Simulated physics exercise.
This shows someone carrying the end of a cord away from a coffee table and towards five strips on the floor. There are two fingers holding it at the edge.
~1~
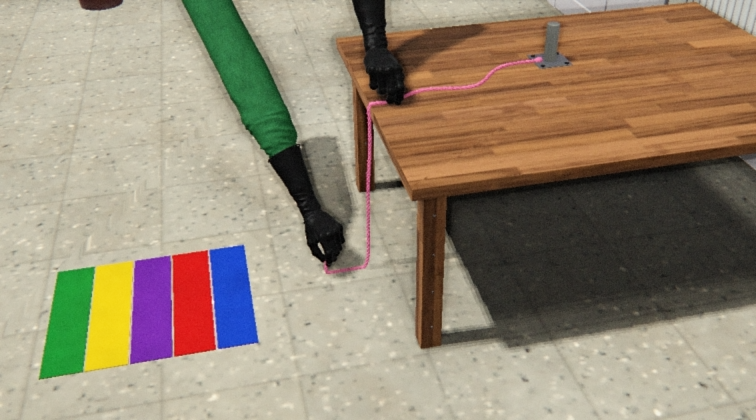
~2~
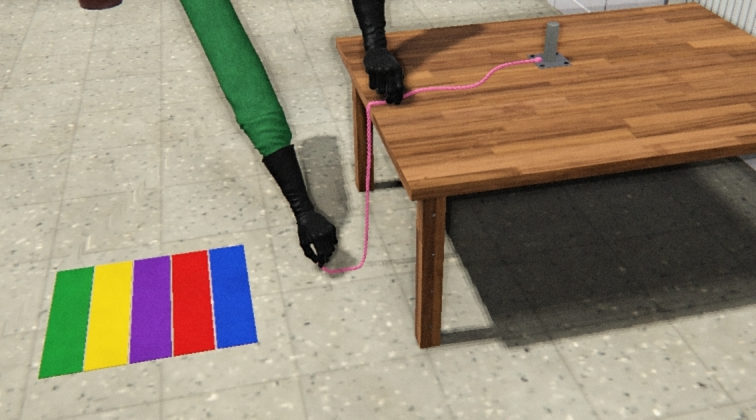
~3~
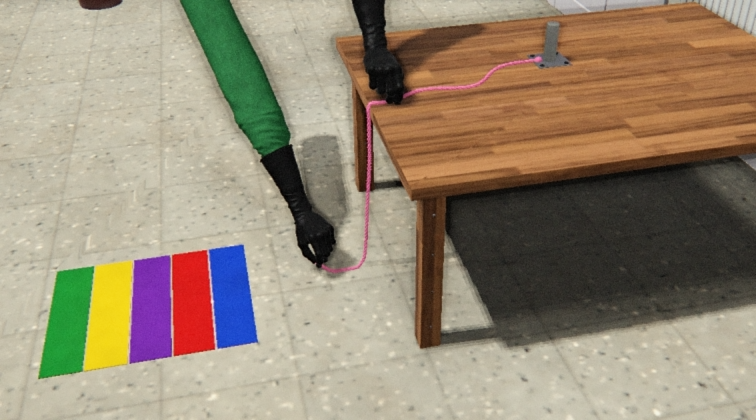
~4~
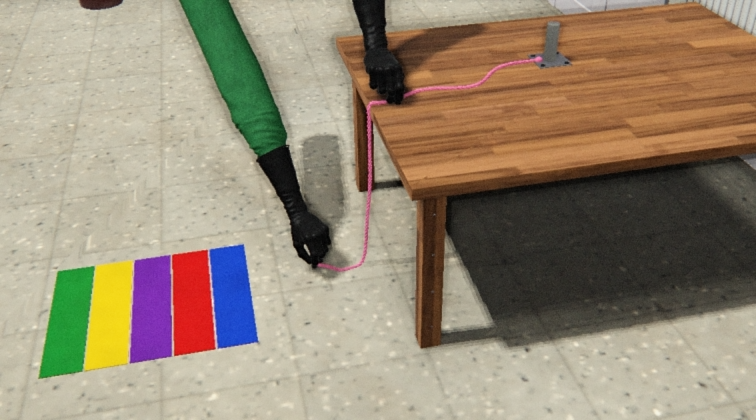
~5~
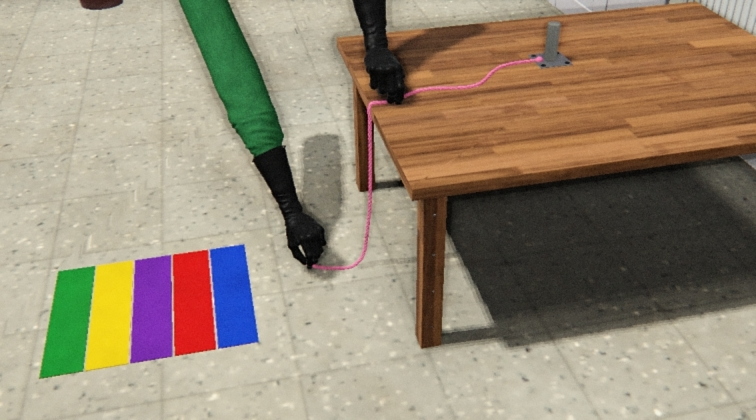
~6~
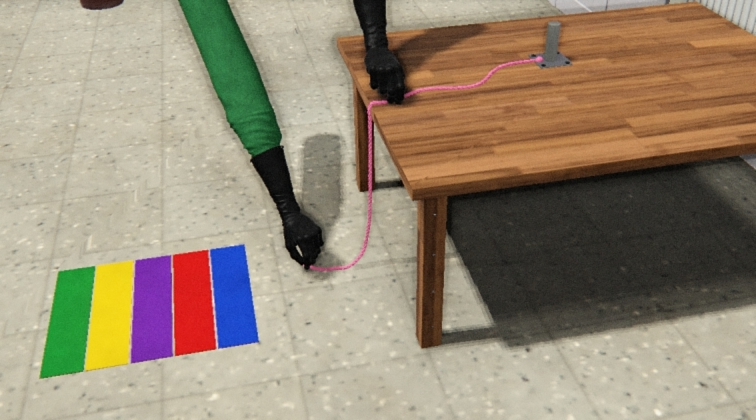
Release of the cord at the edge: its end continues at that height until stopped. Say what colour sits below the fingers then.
It is red.
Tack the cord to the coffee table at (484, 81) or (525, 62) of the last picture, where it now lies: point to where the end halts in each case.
It ends up at (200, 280) the first time and at (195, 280) the second time.
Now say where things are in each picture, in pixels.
End (326, 262); blue (236, 326); red (194, 333); purple (152, 340); yellow (108, 347); green (64, 354), in the first picture.
End (319, 262); cord through (510, 64) (473, 86) (403, 97) (369, 139) (367, 199) (364, 258), in the second picture.
End (317, 263), in the third picture.
End (312, 263); cord through (511, 64) (474, 86) (403, 97) (369, 138) (369, 199) (364, 257), in the fourth picture.
End (307, 264), in the fifth picture.
End (305, 264); cord through (511, 64) (474, 86) (404, 97) (370, 138) (370, 199) (359, 258), in the sixth picture.
Early on, end near (272, 269); short of the strips.
Midway, end near (221, 277); over blue.
At the end of the slack, end near (192, 282); over red. The end stops over the red strip.
